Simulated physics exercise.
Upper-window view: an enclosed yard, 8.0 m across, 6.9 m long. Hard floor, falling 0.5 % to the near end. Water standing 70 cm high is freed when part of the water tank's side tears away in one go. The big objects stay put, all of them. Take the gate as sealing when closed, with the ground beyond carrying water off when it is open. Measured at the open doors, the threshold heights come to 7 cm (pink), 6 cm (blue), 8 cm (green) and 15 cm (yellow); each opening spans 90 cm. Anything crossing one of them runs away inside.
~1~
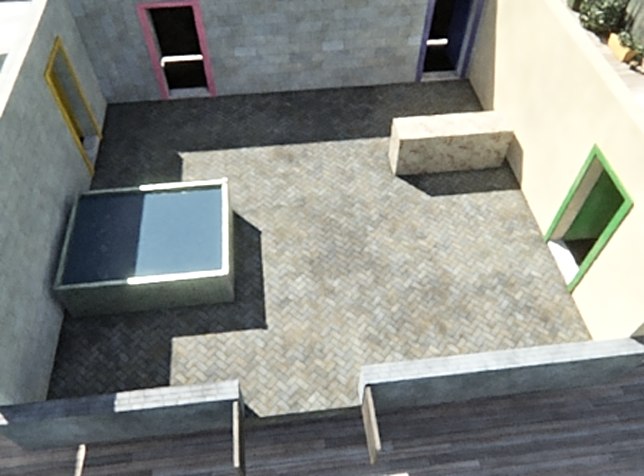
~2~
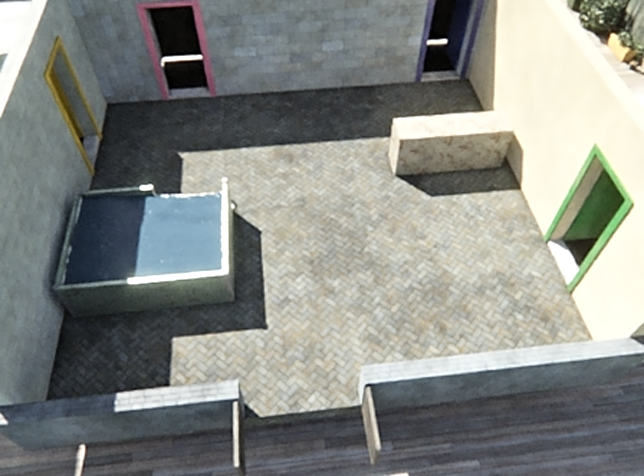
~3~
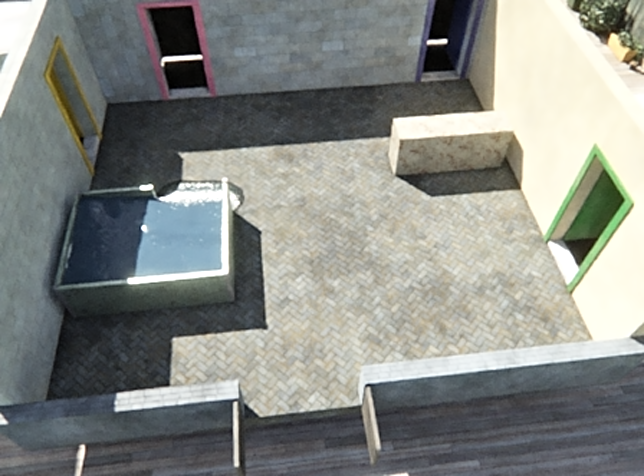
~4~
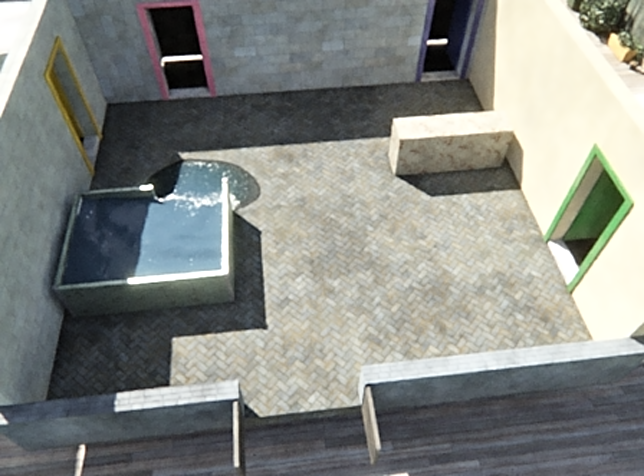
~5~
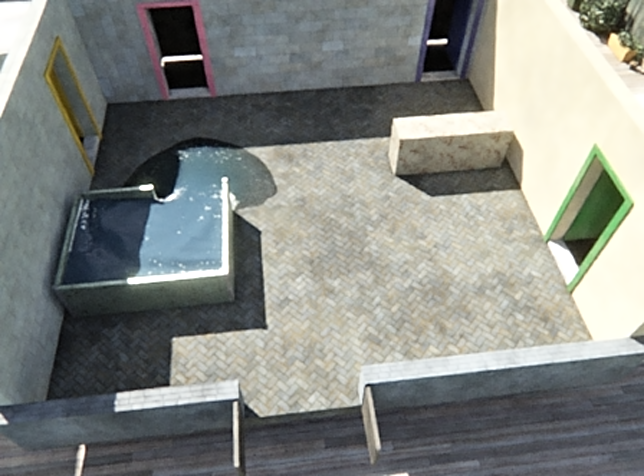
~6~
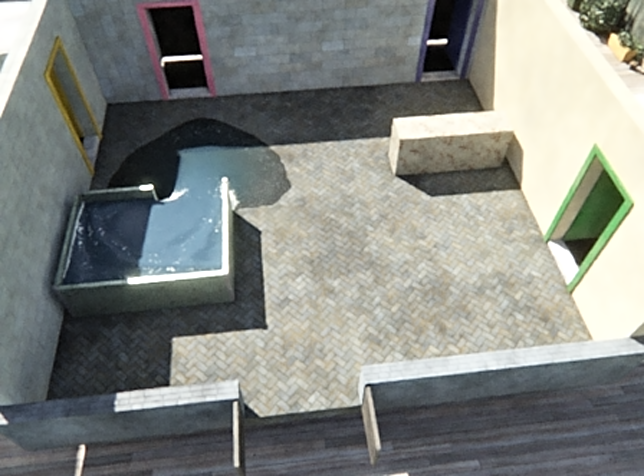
An enclosed, herringbone-paved yard is seen from high above, in a view that stays still. A pale-walled tank of blue water sits at the left near a yellow-edged doorway, with pink and dark blue doorways behind, a low block at the upper right and a green doorway on the right. Part of the tank's far side opens, and water pours through the gap, spreading outward in a widening, rounded dark sheet across the paving.
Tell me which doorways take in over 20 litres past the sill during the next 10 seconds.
Within those 10 seconds, the pink door takes in over 20 litres; the blue door takes in over 20 litres; the green door takes in no more than that; the yellow door takes in no more than that.
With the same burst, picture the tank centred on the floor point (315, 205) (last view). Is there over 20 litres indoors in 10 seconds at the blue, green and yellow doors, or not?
Against that limit: Blue above, green below, yellow not over.
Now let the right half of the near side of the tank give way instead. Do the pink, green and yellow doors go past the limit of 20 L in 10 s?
Pink short, green short, yellow short.
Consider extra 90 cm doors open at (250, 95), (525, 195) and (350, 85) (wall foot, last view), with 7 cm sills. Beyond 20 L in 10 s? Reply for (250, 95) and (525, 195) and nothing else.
The first doorway goes beyond and the second stays inside.
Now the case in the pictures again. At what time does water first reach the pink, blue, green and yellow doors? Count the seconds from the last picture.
Pink = 0.2 s, blue = 2.0 s, green = 4.5 s, yellow = 0.4 s.
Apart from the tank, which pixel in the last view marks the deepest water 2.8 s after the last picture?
Spot: Approx. (469, 84).
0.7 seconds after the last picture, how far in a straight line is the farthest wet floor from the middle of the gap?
It comes to some 3.8 metres.
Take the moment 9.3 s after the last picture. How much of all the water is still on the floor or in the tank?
Roughly 84 per cent is still there.
Then, 0.7 s after the last picture water covers 25 % of the floor and is deepest (40 cm) near (207, 210); pink door 13 cm at the sill, 28 L in, blue door not reached, green door not reached, yellow door 6 cm at the sill, 0 L in.
Then, 1.5 s after the last picture water covers 30 % of the floor and is deepest (30 cm) near (197, 211); pink door 23 cm at the sill, 122 L in, blue door not reached, green door not reached, yellow door 4 cm at the sill, 0 L in.
Then, 2.8 s after the last picture water covers 40 % of the floor and is deepest (26 cm) near (469, 84); pink door 21 cm at the sill, 247 L in, blue door 6 cm at the sill, 0 L in, green door not reached, yellow door 11 cm at the sill, 0 L in.
Then, 5.3 s after the last picture water covers 50 % of the floor and is deepest (17 cm) near (484, 116); pink door 12 cm at the sill, 340 L in, blue door 10 cm at the sill, 22 L in, green door 2 cm at the sill, 0 L in, yellow door 7 cm at the sill, 0 L in.
Then, 9.3 s after the last picture water covers 70 % of the floor and is deepest (12 cm) near (410, 151); pink door 7 cm at the sill, 368 L in, blue door 11 cm at the sill, 95 L in, green door 1 cm at the sill, 0 L in, yellow door 6 cm at the sill, 0 L in.
